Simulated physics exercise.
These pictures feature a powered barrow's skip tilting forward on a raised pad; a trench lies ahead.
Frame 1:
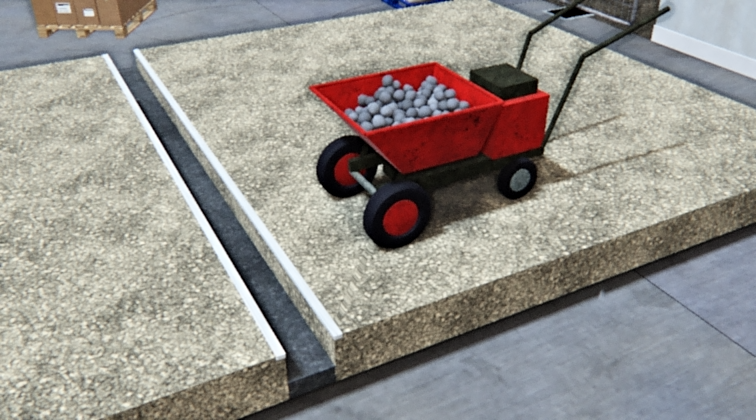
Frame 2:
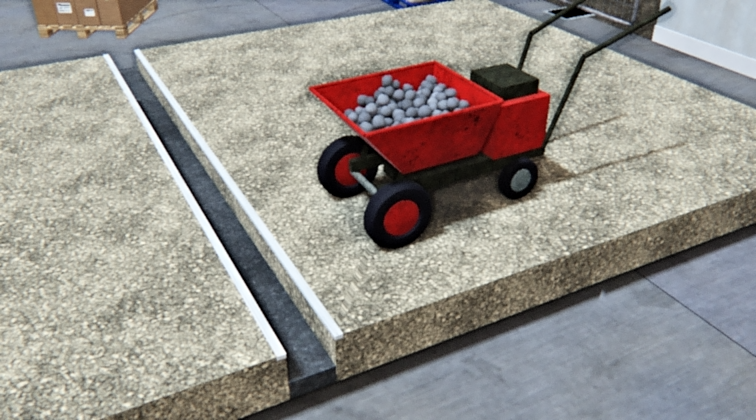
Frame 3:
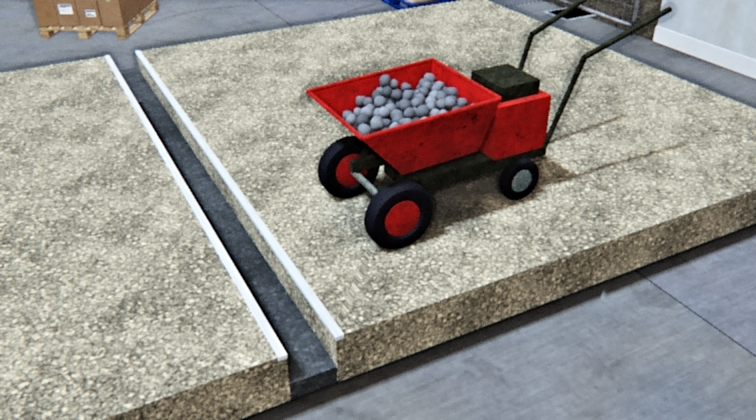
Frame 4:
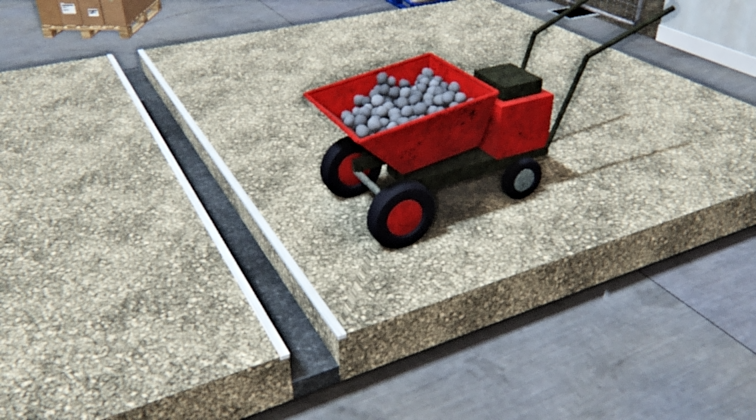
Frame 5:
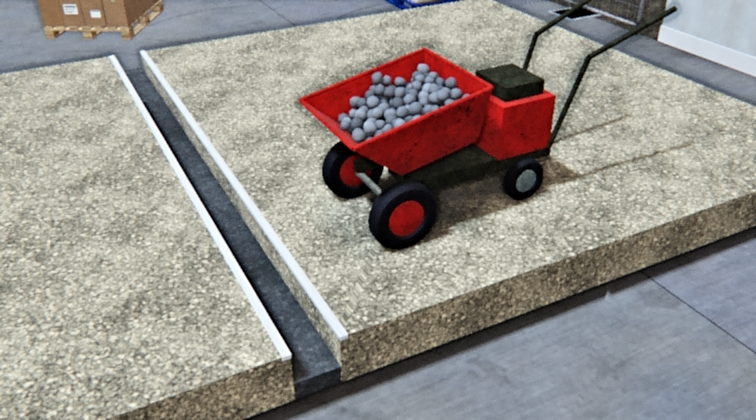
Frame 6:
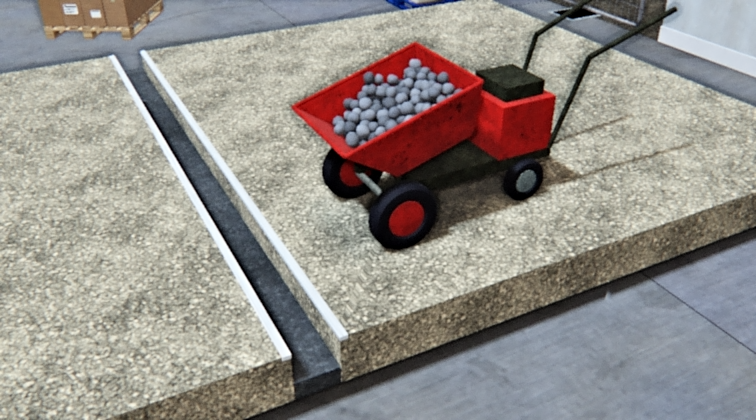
The red skip of a powered barrow tilts forward to the left on a raised, pebbly tan pad in a grey-floored indoor space, seen from above at an angle. Round grey cobbles fill it, with dark handles behind at right and a dark, white-edged trench at left. Level at first, the skip tips slowly, then clearly, its lip lowering as the wheels stay put and the view barely shifts.
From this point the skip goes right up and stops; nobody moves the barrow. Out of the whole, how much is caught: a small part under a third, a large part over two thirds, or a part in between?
Out of the whole, a large part is caught.
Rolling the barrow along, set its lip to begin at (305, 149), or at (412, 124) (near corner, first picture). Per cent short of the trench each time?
That works out to 0 per cent for the first position and 40 per cent for the second.
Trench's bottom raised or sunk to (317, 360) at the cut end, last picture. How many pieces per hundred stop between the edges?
About 60 per cent.
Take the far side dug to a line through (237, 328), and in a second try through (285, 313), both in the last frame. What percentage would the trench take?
In order: Some 100 per cent, then some 50 per cent.
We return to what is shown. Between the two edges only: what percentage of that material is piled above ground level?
20 %.
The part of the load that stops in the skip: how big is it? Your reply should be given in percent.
Around 5 in a hundred.
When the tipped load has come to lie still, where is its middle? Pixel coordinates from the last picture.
Close to (256, 263) in the last view.
Soon, skip tipped steeply; all in the skip.
A while on, skip tipped right over; most in the skip; a stray few short of the trench; about a quarter in or heaped over the trench; a stray few beyond it; a stray few falling.
Towards the end, skip tipped right over; a small part in the skip; a stray few short of the trench; about two thirds in or heaped over the trench; a small part beyond it.
Finally, skip tipped right over; a small part in the skip; a small part short of the trench; most in or heaped over the trench; a small part beyond it.
